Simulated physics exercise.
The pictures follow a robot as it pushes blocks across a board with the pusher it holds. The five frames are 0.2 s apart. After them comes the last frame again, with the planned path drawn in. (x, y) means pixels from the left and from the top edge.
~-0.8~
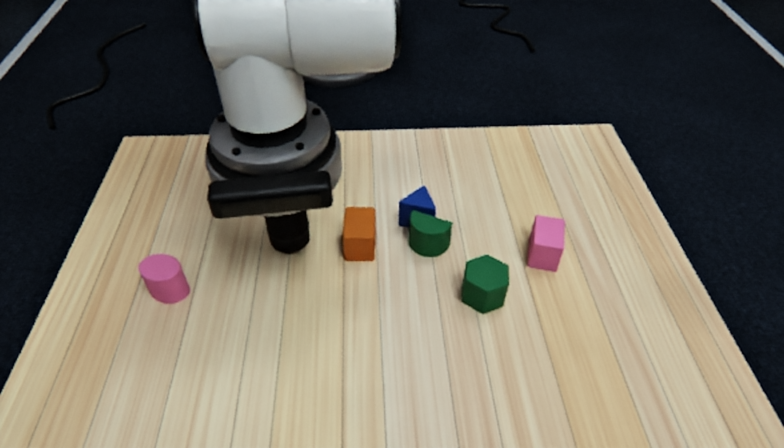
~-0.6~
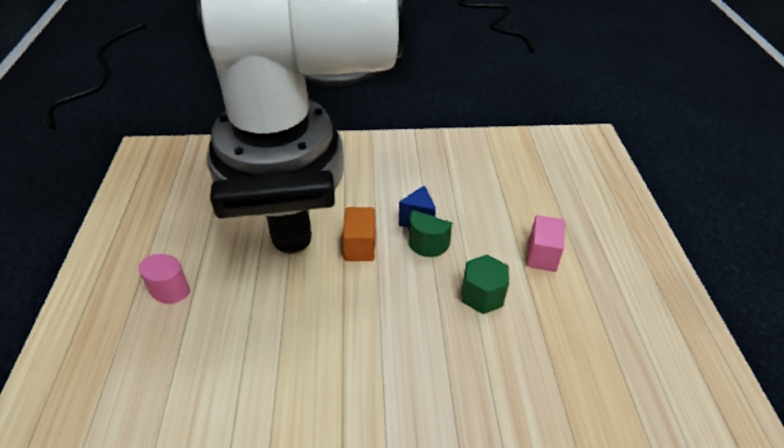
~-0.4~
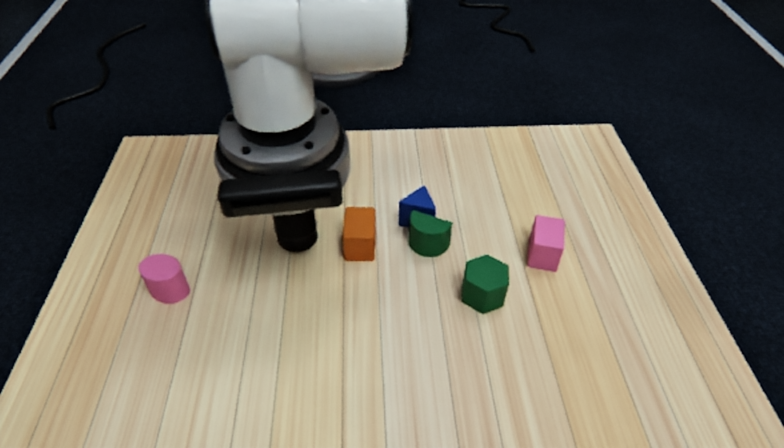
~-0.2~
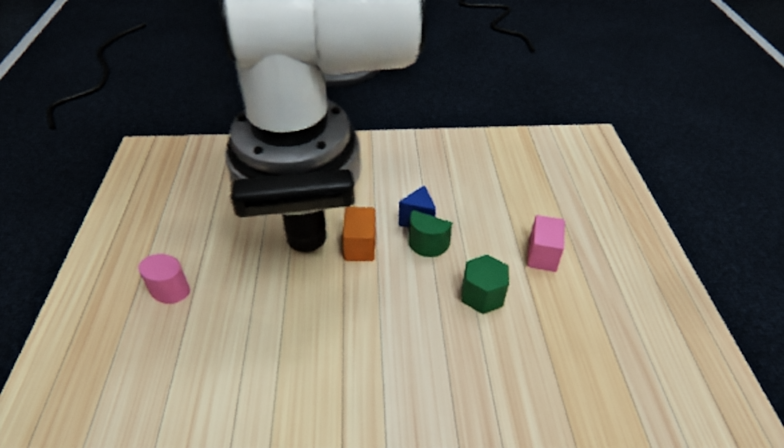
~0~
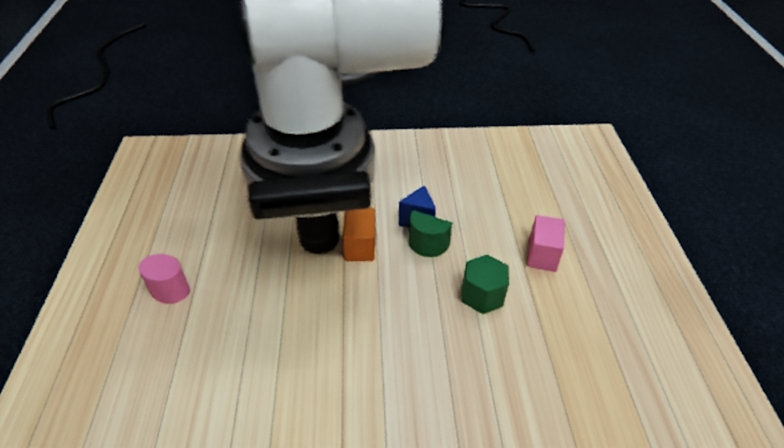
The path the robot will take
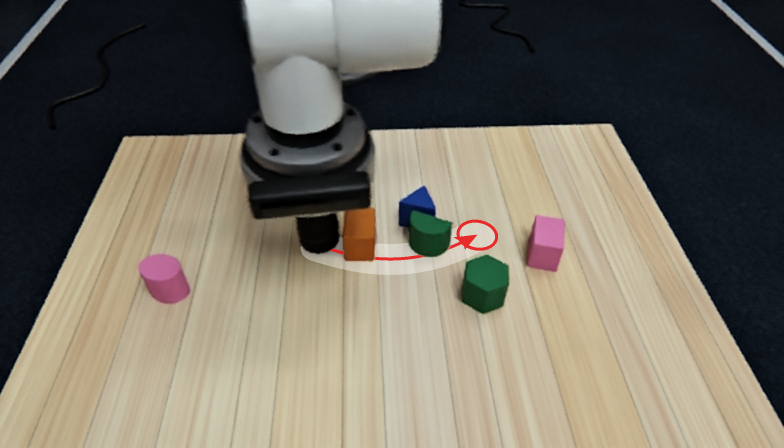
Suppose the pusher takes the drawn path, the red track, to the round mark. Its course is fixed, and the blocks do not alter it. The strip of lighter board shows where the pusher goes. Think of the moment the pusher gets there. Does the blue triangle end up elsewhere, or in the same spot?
Its place changes.
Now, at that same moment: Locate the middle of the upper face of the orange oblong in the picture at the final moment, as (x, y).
It sits at (508, 198).
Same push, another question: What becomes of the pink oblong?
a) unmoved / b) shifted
I'll go with a - unmoved.
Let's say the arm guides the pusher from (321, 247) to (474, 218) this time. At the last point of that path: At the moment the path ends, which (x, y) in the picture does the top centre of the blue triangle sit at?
My estimate: (442, 178).
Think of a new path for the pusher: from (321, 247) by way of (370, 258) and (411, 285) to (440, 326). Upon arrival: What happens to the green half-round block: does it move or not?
At the end of the path, it will have moved.
The drawn path runs from (321, 247) through (374, 258) and (430, 254) to (477, 235).
On the path given first. One third of the way, pusher (376, 252); orange oblong (406, 221), turned 35° anticlockwise; green half-round block (444, 221).
Two thirds of the way, pusher (432, 247); orange oblong (460, 214), turned 50° anticlockwise; blue triangle (427, 192), turned 20° anticlockwise; green half-round block (493, 206), turned 25° anticlockwise.
At the end, pusher (478, 228); orange oblong (508, 198), turned 40° anticlockwise; blue triangle (427, 192), turned 20° anticlockwise; green half-round block (537, 191), turned 25° anticlockwise; green hexagon not moved; pink oblong not moved.
